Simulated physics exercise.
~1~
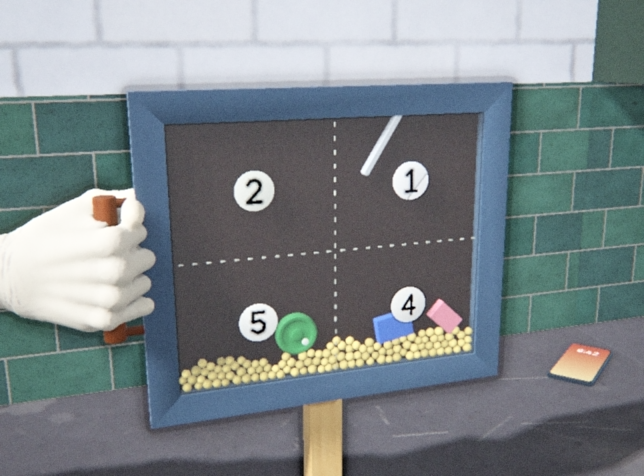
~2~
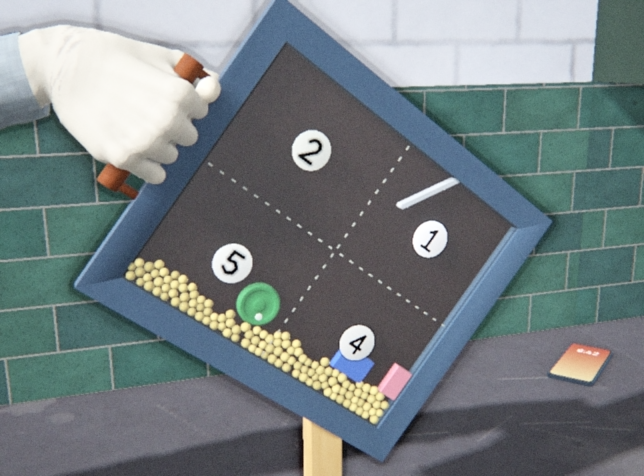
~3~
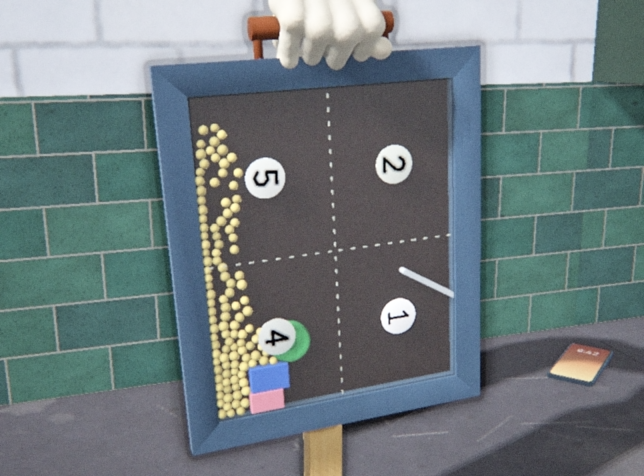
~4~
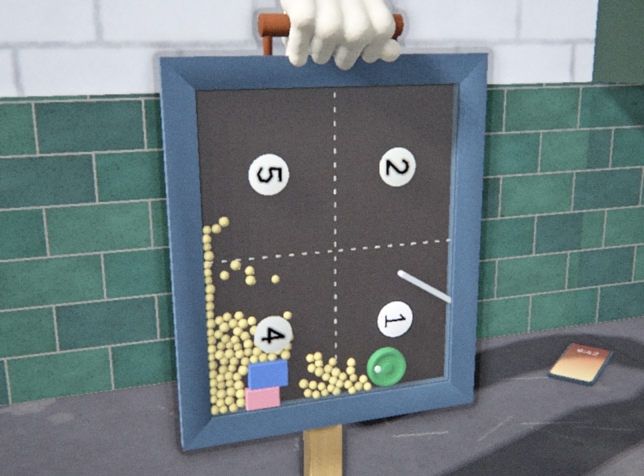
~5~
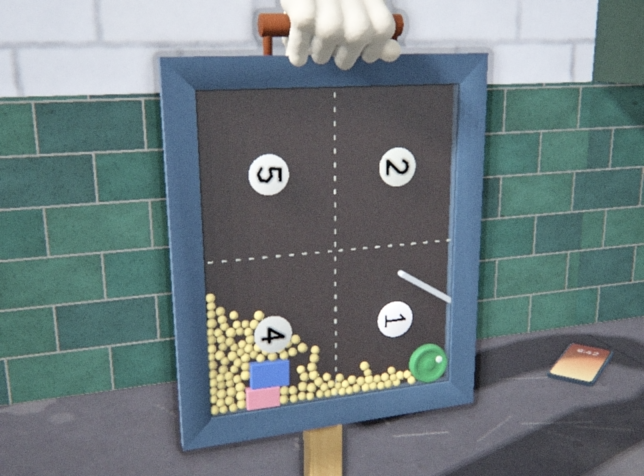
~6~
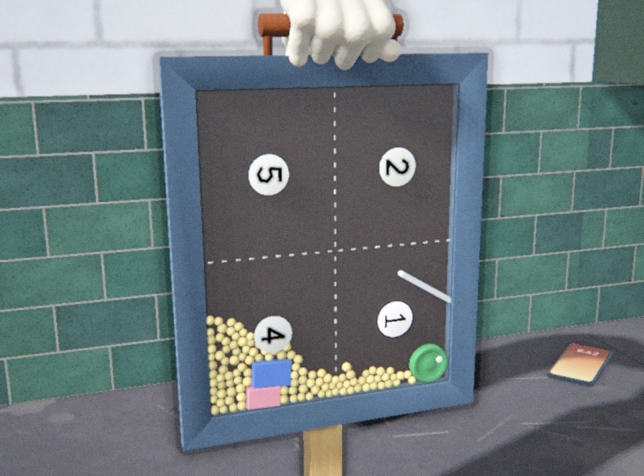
A gloved hand turns the case clockwise onto its side, and beans and pieces settle.
